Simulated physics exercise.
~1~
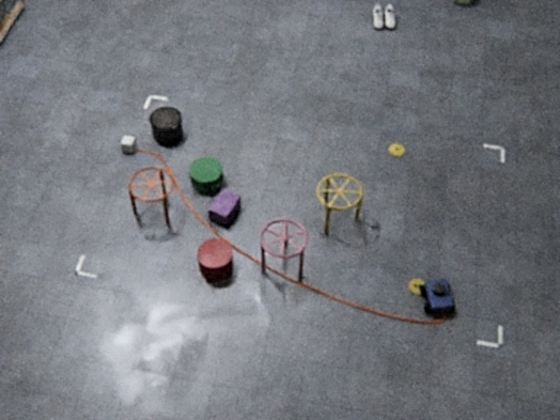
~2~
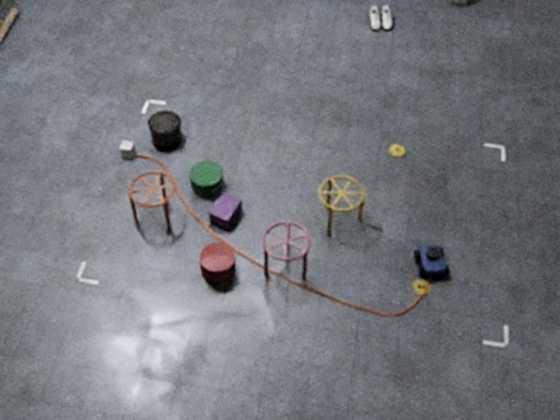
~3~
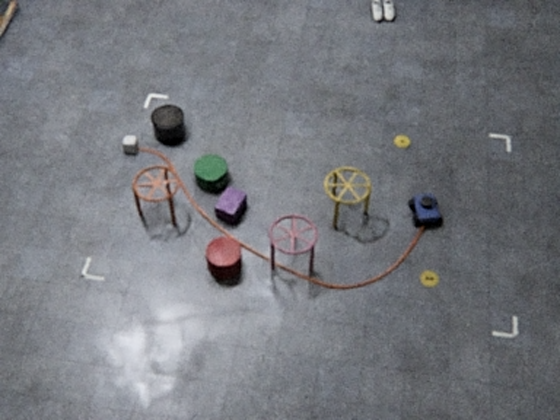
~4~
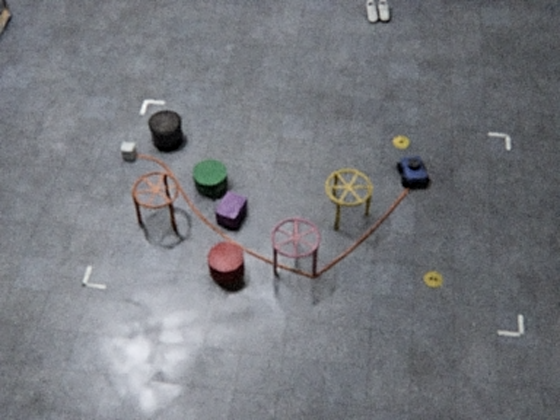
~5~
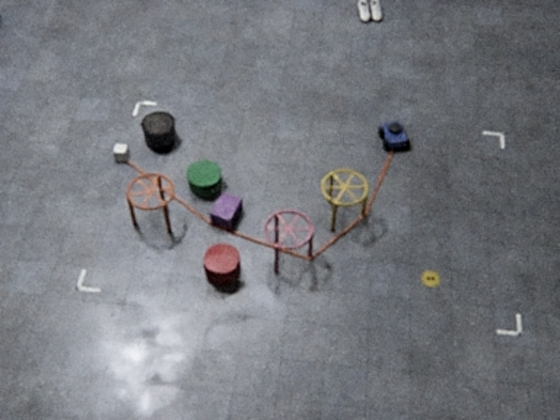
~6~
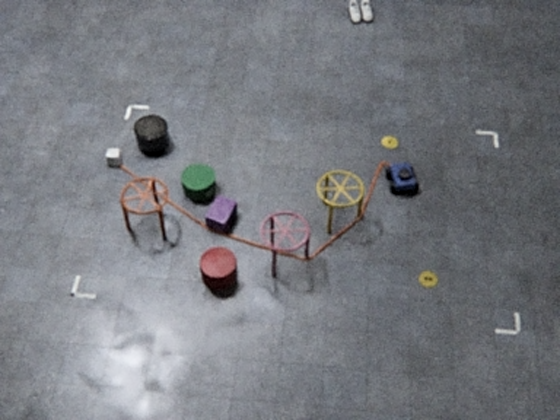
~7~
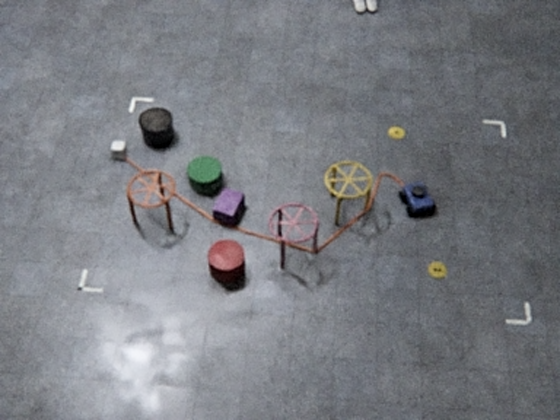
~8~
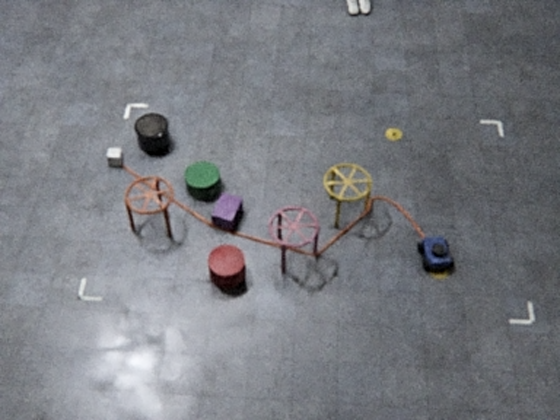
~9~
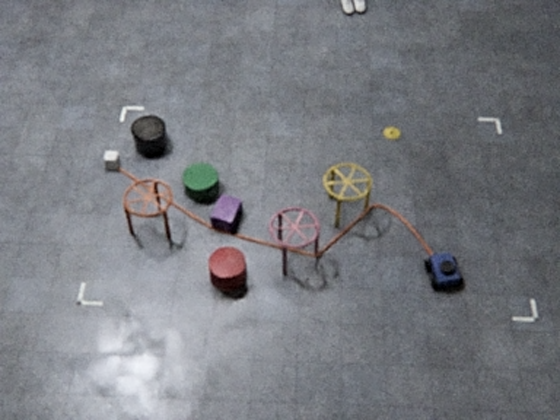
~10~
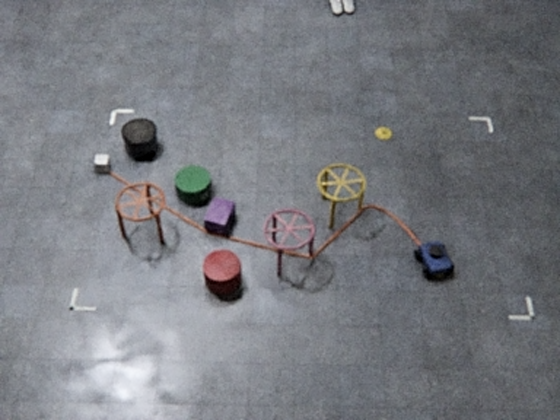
A blue cart trailing an orange lead moves up, then back down, the stools still standing.
